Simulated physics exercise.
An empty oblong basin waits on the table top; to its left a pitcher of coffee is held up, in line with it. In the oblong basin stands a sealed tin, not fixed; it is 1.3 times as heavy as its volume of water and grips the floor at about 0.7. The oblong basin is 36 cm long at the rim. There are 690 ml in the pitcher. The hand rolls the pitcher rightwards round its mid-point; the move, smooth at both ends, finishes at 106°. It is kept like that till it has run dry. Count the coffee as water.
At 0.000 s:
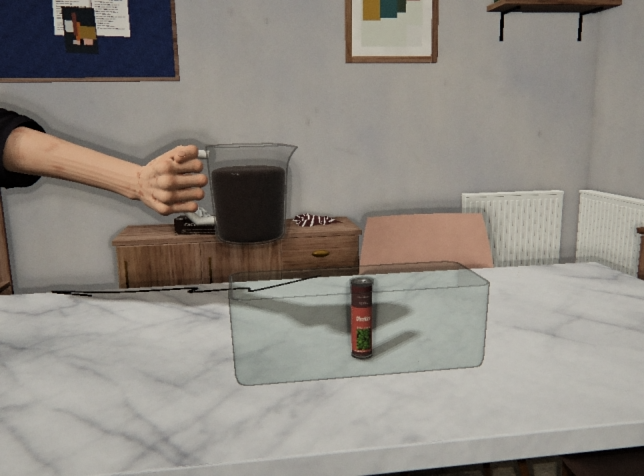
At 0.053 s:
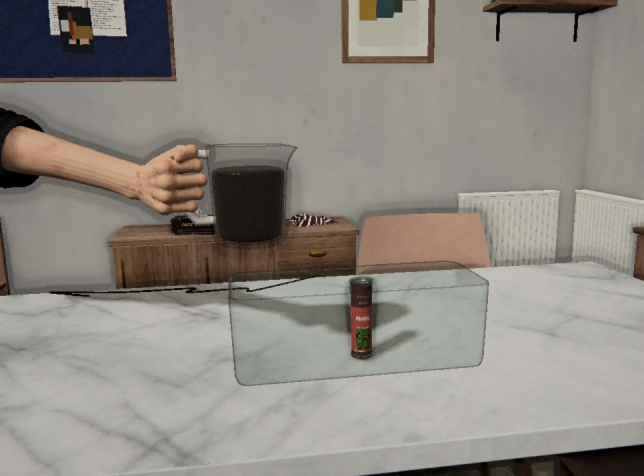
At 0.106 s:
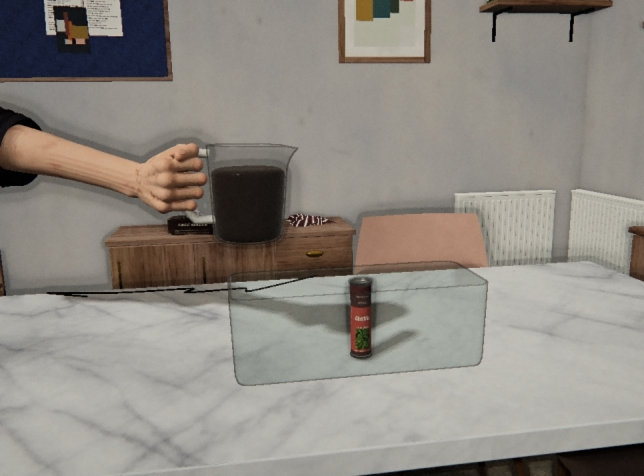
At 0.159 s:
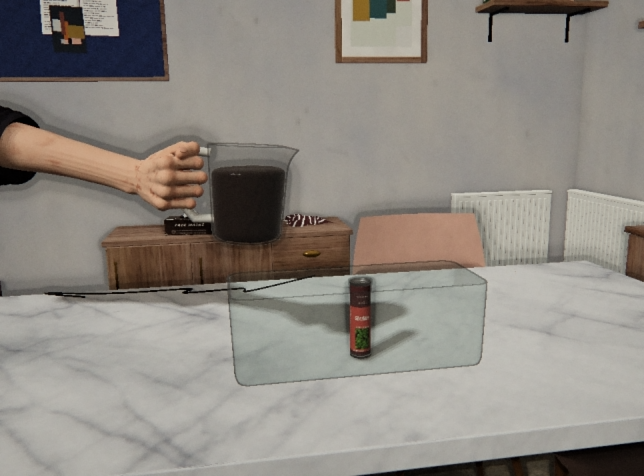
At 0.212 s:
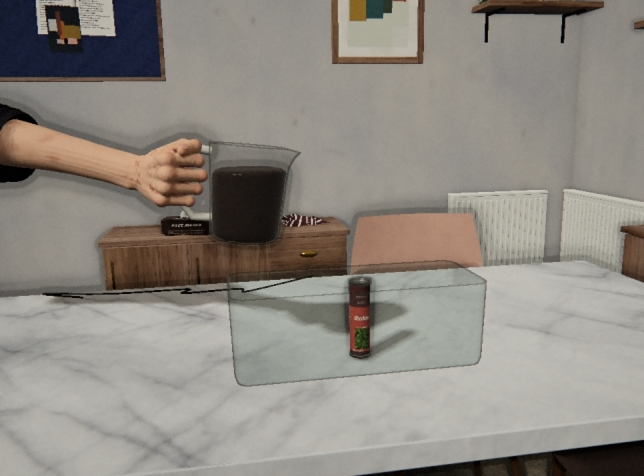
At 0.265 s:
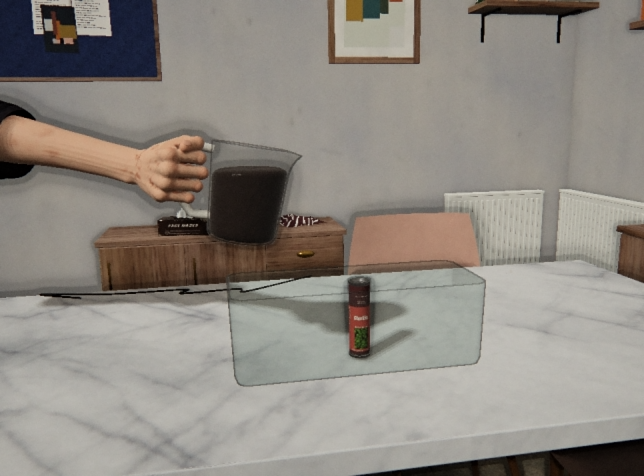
A hand reaching in from the left holds a clear pitcher of dark coffee upright, then slowly rolls it slightly rightwards while the camera drifts a little, the background sliding left. Below and to the right, an empty, clear oblong basin sits on a white marble table, with a red and black tin by it. Seen from the table's front, the grey-walled room behind holds a wooden cabinet, pinkish chair and white radiators.
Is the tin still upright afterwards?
It falls.
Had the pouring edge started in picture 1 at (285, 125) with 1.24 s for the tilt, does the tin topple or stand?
Then it goes over.
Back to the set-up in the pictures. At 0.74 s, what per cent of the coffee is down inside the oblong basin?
Near 1 in a hundred.
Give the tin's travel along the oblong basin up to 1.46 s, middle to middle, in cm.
Some 8 cm.
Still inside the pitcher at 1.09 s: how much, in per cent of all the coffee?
Near 34 in a hundred.
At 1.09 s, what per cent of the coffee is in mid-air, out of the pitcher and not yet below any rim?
Some 20 per cent.
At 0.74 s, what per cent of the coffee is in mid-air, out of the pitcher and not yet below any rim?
About 9 per cent.
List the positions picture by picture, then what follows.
In the first frame, tilt 0°; pouring edge (298, 146); surface from (211, 171) to (284, 168); the oblong basin's rim runs from (230, 287) to (473, 273); the tin's top is at (362, 285).
In the second frame, tilt 0°; pouring edge (298, 146); surface from (211, 171) to (284, 169).
In the third frame, tilt 2°; pouring edge (298, 147); surface from (211, 171) to (284, 169).
In the fourth frame, tilt 4°; pouring edge (299, 149); surface from (211, 171) to (285, 169).
In the fifth frame, tilt 6°; pouring edge (301, 151); surface from (212, 171) to (286, 169).
In the sixth frame, tilt 10°; pouring edge (302, 155); surface from (213, 172) to (287, 170).
By 0.74 s the tilt is 61° and 90 per cent is still to pour; the tin stands where it began.
By 1.09 s the tilt is 96° and 34 per cent is still to pour; the tin leans 5°.
By 1.46 s the tilt is 106° and 2 per cent is still to pour; the tin lies on its side.
By 1.86 s the tilt is 106° and 0 per cent is still to pour; the tin lies on its side.
At rest the tin lies on its side.
